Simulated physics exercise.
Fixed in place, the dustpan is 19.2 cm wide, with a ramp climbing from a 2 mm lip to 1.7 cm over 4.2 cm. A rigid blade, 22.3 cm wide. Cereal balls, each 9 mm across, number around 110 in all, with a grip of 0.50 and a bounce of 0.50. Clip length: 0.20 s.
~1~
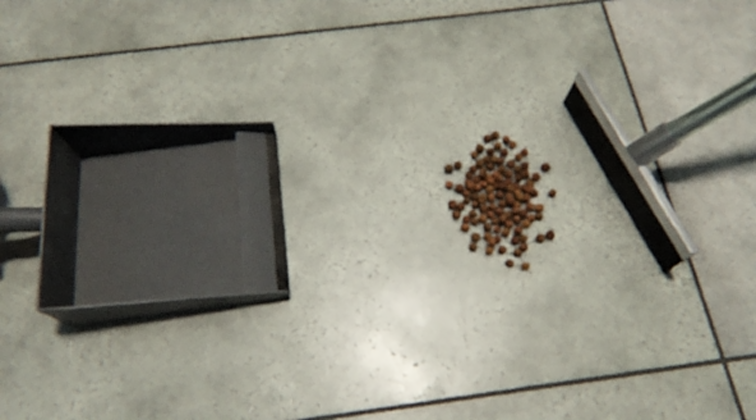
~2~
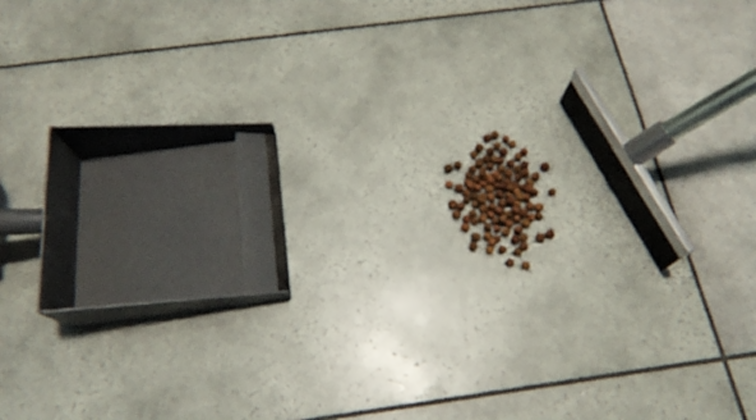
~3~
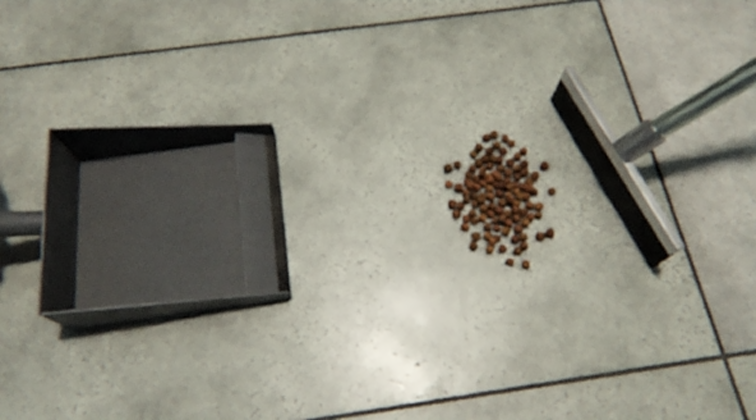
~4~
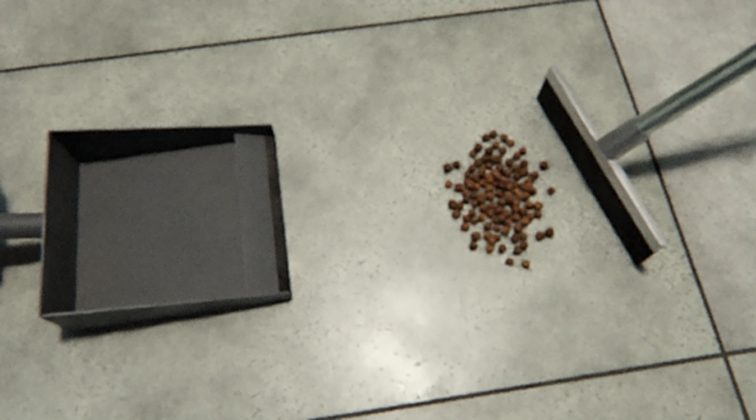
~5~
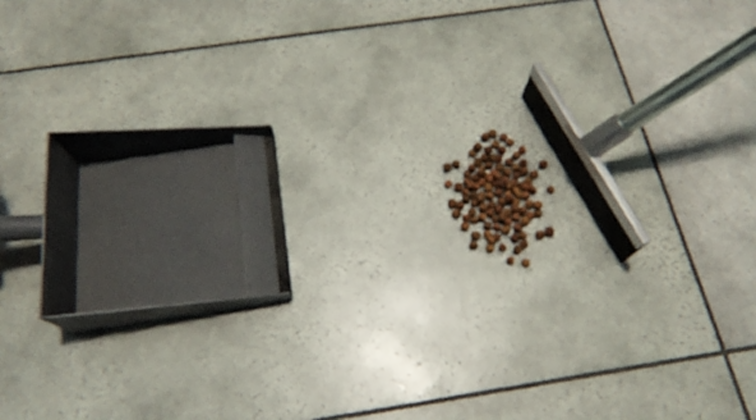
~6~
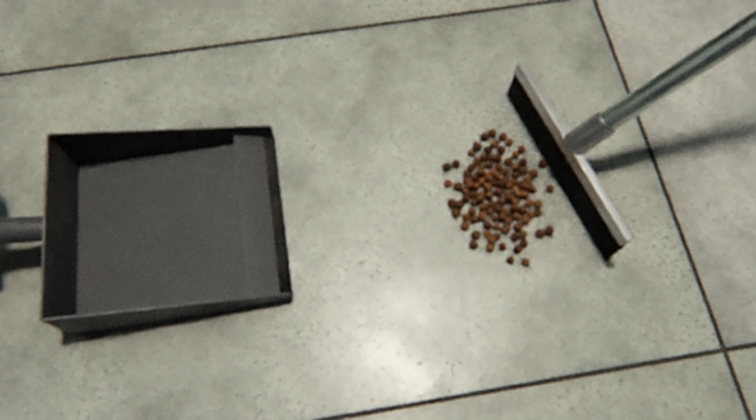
A squeegee-like blade slides left across gray tiles toward a still pile of brown balls.
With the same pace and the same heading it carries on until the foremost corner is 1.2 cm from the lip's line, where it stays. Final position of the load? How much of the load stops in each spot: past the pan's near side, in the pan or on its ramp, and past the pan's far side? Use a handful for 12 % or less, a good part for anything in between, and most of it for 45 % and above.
My call is near side: A handful; pan: A handful; far side: A handful.
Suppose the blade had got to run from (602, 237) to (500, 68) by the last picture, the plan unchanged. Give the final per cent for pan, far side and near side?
Pan: 0, far side: 5, near side: 10.
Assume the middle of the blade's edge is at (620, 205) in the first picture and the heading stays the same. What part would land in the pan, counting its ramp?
I'd put it at around 0 per cent.
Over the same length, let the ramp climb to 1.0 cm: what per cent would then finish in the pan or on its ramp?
Close to 0 per cent then.
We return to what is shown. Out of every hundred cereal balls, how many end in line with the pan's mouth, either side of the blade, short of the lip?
Some 85 per cent.
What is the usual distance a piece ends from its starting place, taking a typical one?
20 cm or so.
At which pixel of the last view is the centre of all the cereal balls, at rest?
At about (313, 217).
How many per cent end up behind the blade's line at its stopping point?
About 30 percent.
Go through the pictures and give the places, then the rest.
The first picture shows blade from (688, 253) to (580, 78), moved 0.0 cm, 0 of the pieces shifted so far; middle of the pieces at (500, 194); pan at (162, 226).
The second picture shows blade from (684, 251) to (577, 77), moved 0.3 cm, 0 of the pieces shifted so far; middle of the pieces at (500, 194).
The third picture shows blade from (674, 249) to (567, 76), moved 1.3 cm, 0 of the pieces shifted so far; middle of the pieces at (500, 193).
The fourth picture shows blade from (658, 246) to (552, 74), moved 2.8 cm, 0 of the pieces shifted so far; middle of the pieces at (499, 193).
The fifth picture shows blade from (641, 243) to (536, 72), moved 4.4 cm, 0 of the pieces shifted so far; middle of the pieces at (499, 192).
The sixth picture shows blade from (624, 240) to (520, 70), moved 6.0 cm, 0 of the pieces shifted so far; middle of the pieces at (499, 191); pan at (162, 232).
Then, 0.32 s after the last picture, middle of the blade 18 cm from the lip; 0 % over the lip, far side 0 %, near side 5 %.
Then, 0.54 s after the last picture, middle of the blade 9 cm from the lip; 0 % over the lip, far side 0 %, near side 10 %.
Then, 0.87 s after the last picture, middle of the blade 4 cm from the lip; 0 % over the lip, far side 5 %, near side 10 %.
In the end, near side 10 %, pan 0 %, far side 5 %, in front of the lip or behind the blade 85 %.
